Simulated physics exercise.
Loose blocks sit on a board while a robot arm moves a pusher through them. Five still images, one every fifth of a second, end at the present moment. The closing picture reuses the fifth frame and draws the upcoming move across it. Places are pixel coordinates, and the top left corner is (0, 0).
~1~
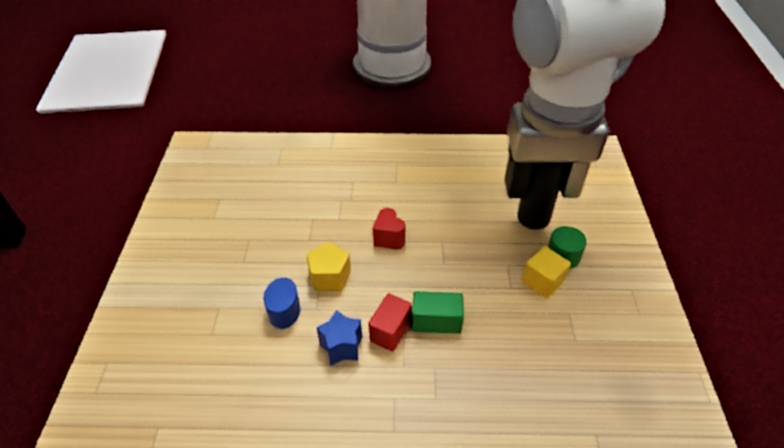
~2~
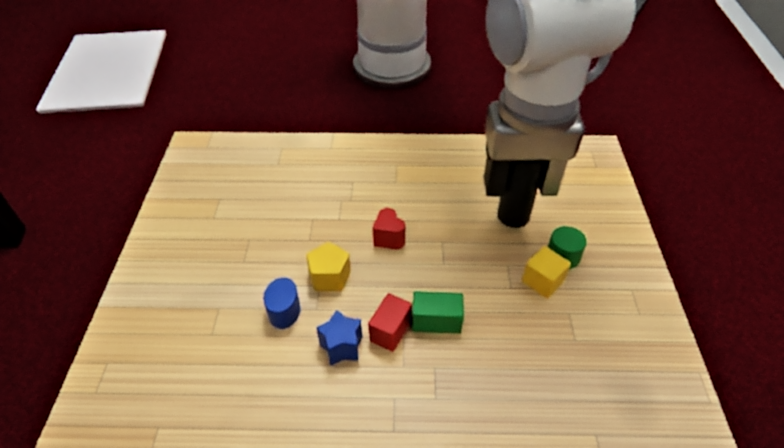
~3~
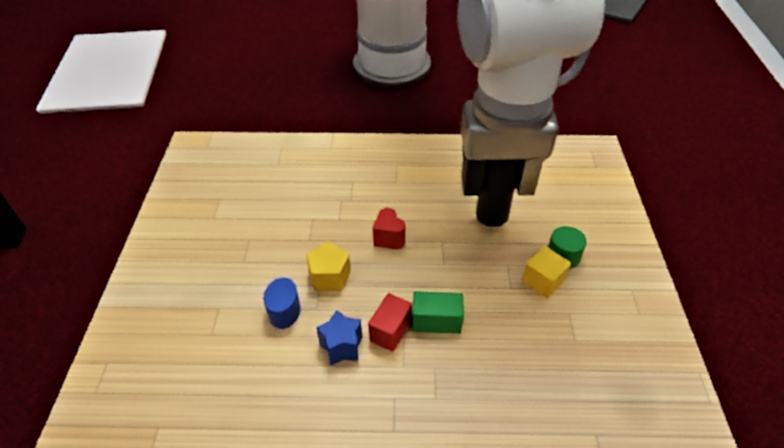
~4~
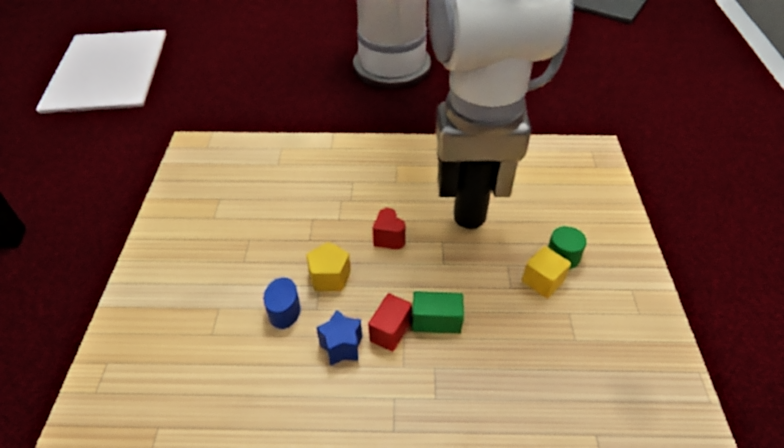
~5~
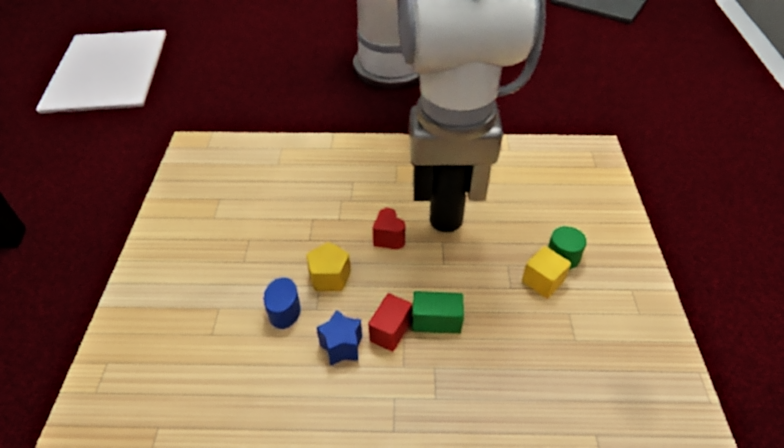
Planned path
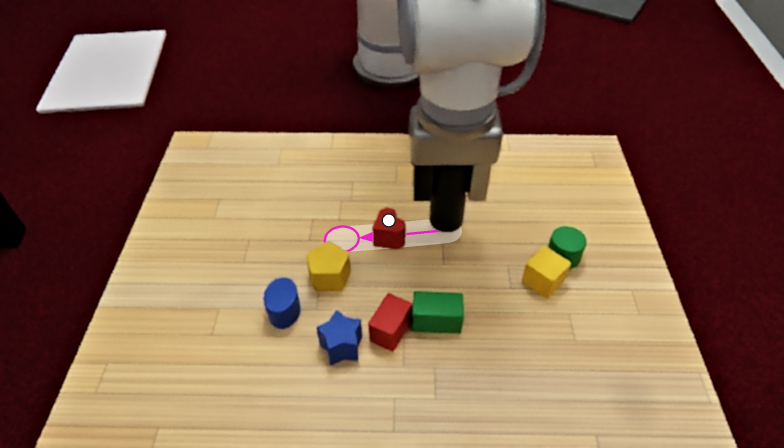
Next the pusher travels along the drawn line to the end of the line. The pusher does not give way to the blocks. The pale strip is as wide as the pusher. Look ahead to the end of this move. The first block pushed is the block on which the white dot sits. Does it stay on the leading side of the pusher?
My guess is it keeps its place ahead of the pusher.
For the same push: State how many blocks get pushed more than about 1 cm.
Once the path ends, one block will have shifted.
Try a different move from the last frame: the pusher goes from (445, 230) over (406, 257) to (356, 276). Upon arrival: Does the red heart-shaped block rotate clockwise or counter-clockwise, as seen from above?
Turns clockwise.
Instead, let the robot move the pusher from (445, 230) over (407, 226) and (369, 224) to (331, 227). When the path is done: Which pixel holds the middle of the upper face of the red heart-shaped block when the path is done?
So, by the moment the path ends, you'll find the top centre of the red heart-shaped block at (359, 228).
The line goes from (445, 230) directly to (342, 239); the dot is on the red heart-shaped block.
On the path given first. One third of the way, pusher at (410, 225); red heart-shaped block at (380, 221).
Two thirds of the way, pusher at (374, 228); red heart-shaped block at (345, 224), turned 15° clockwise.
At the end, pusher at (341, 230); yellow pentagonal block unmoved; red heart-shaped block at (311, 227), turned 15° clockwise.
